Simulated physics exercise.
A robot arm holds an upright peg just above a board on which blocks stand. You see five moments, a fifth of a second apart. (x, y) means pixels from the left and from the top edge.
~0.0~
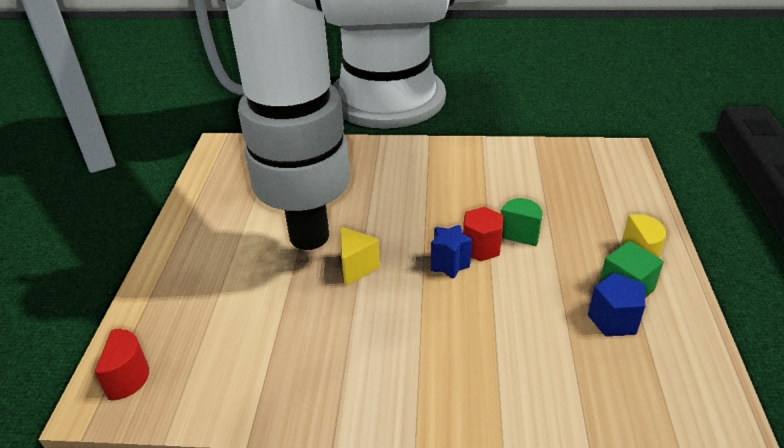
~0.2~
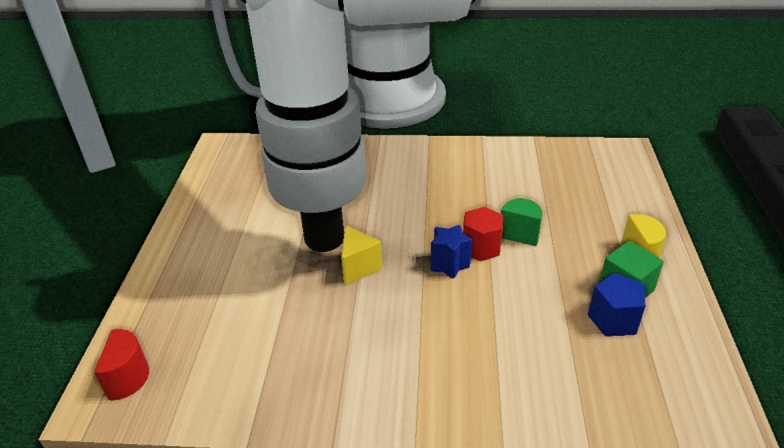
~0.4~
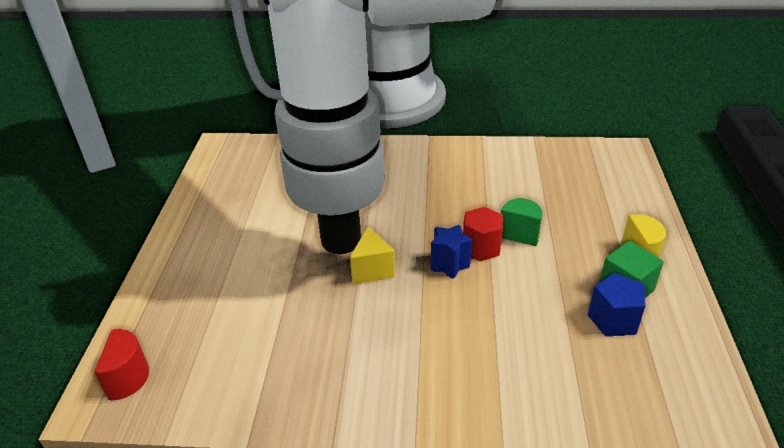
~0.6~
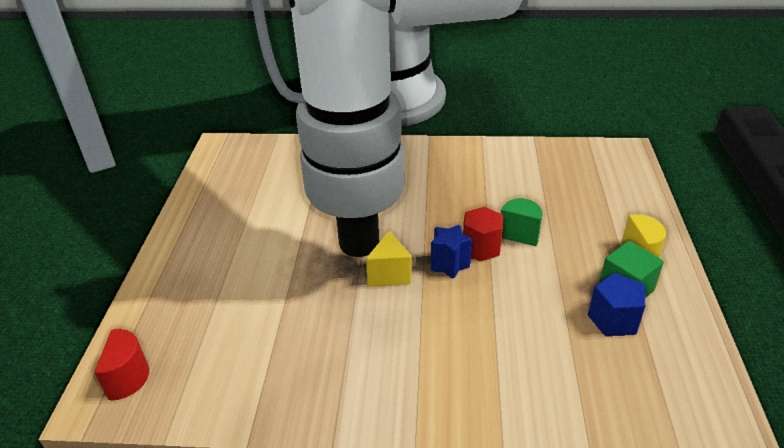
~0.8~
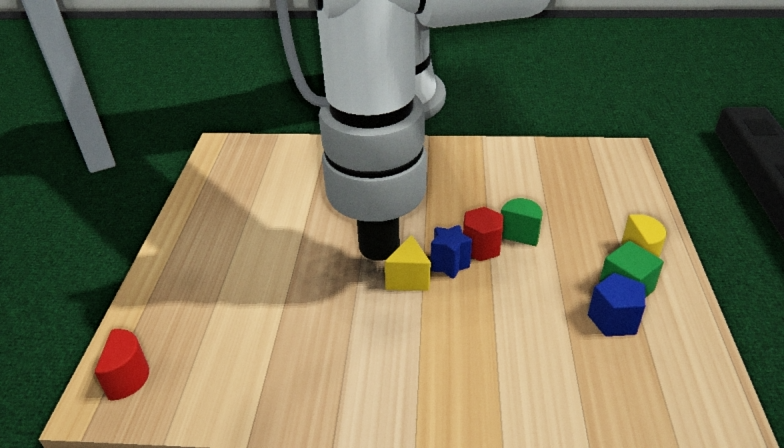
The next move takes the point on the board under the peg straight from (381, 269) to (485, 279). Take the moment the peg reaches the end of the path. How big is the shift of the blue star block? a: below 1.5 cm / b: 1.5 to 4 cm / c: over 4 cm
c (over 4 cm)
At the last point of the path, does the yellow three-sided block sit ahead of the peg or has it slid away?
When the path ends, it will lie beside or behind the peg.
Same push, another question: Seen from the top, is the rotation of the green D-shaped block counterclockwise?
No, it doesn't check out.
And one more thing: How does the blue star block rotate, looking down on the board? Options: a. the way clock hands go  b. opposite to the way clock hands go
b.
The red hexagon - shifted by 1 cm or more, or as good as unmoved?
Moved away.
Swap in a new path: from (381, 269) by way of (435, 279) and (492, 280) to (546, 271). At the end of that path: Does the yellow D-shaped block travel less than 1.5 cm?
I expect so.
The first path, step by step. Halfway along, peg at (434, 253); yellow three-sided block at (452, 267), turned 15° clockwise; blue star block at (472, 239), turned 35° anticlockwise; red hexagon at (487, 218), turned 10° anticlockwise.
At the end, peg at (487, 258); yellow three-sided block at (475, 273), turned 80° clockwise; blue star block at (525, 240), turned 55° anticlockwise; red hexagon at (508, 213), turned 65° anticlockwise; green D-shaped block at (528, 198), turned 20° clockwise.
